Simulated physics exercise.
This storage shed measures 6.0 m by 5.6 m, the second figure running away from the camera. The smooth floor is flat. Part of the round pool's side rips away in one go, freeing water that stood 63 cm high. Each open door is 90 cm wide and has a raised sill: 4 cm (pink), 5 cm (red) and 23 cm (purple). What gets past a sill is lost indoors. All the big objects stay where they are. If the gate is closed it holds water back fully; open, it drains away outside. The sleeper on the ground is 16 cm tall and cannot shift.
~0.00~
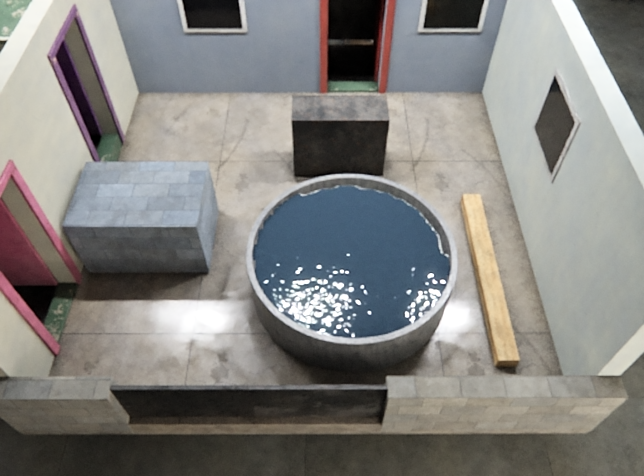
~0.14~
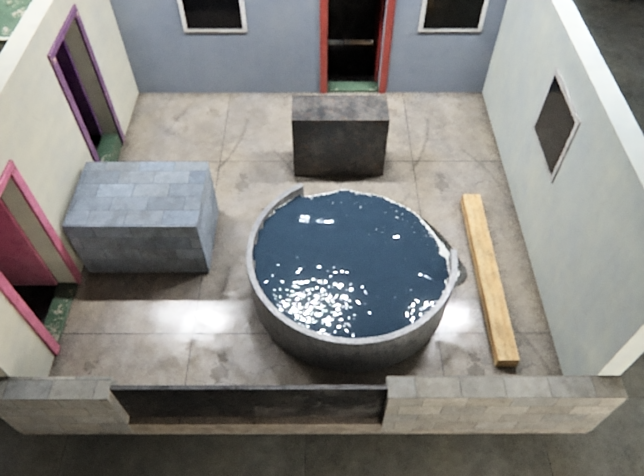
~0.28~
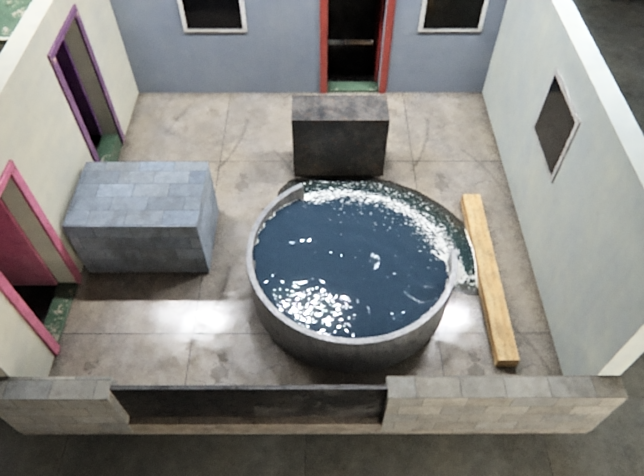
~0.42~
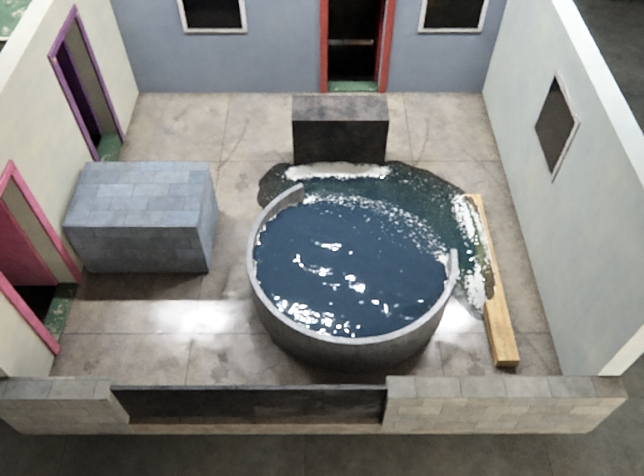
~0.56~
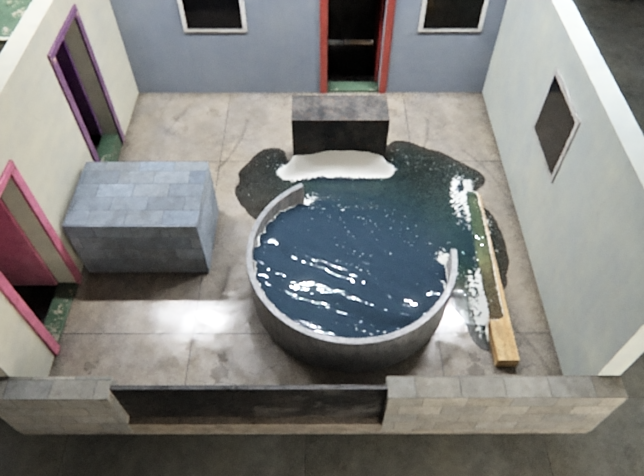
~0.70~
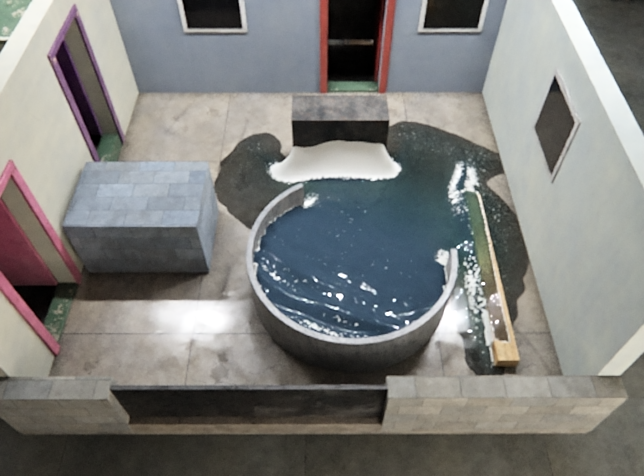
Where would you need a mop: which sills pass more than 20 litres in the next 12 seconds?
Door by door: At the pink door it exceeds the limit; at the red door it passes the limit; at the purple door it does not reach the limit.
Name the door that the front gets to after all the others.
Last comes the pink one.
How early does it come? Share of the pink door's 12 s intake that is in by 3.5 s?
Some 0 per cent by then.
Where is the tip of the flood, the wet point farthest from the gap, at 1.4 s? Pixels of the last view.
At about (188, 106).
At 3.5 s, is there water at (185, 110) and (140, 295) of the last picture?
In that order: Wet, dry.
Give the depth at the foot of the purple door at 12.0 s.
Some 8.5 cm.
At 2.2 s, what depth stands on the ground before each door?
In cm: Pink 0, red 6, purple 14.
After 1.4 s water covers 45 % of the floor and is deepest (50 cm) near (480, 92); pink door not reached, red door not reached, purple door not reached.
After 2.2 s water covers 60 % of the floor and is deepest (50 cm) near (471, 99); pink door not reached, red door 6 cm at the sill, 0 L in, purple door 14 cm at the sill, 0 L in.
After 3.5 s water covers 85 % of the floor and is deepest (28 cm) near (450, 99); pink door 2 cm at the sill, 0 L in, red door 12 cm at the sill, 19 L in, purple door 11 cm at the sill, 0 L in.
After 7.0 s water covers 95 % of the floor and is deepest (20 cm) near (140, 93); pink door 2 cm at the sill, 0 L in, red door 8 cm at the sill, 64 L in, purple door 17 cm at the sill, 3 L in.
After 12.0 s water covers 95 % of the floor and is deepest (14 cm) near (312, 403); pink door 9 cm at the sill, 61 L in, red door 8 cm at the sill, 110 L in, purple door 8 cm at the sill, 3 L in.
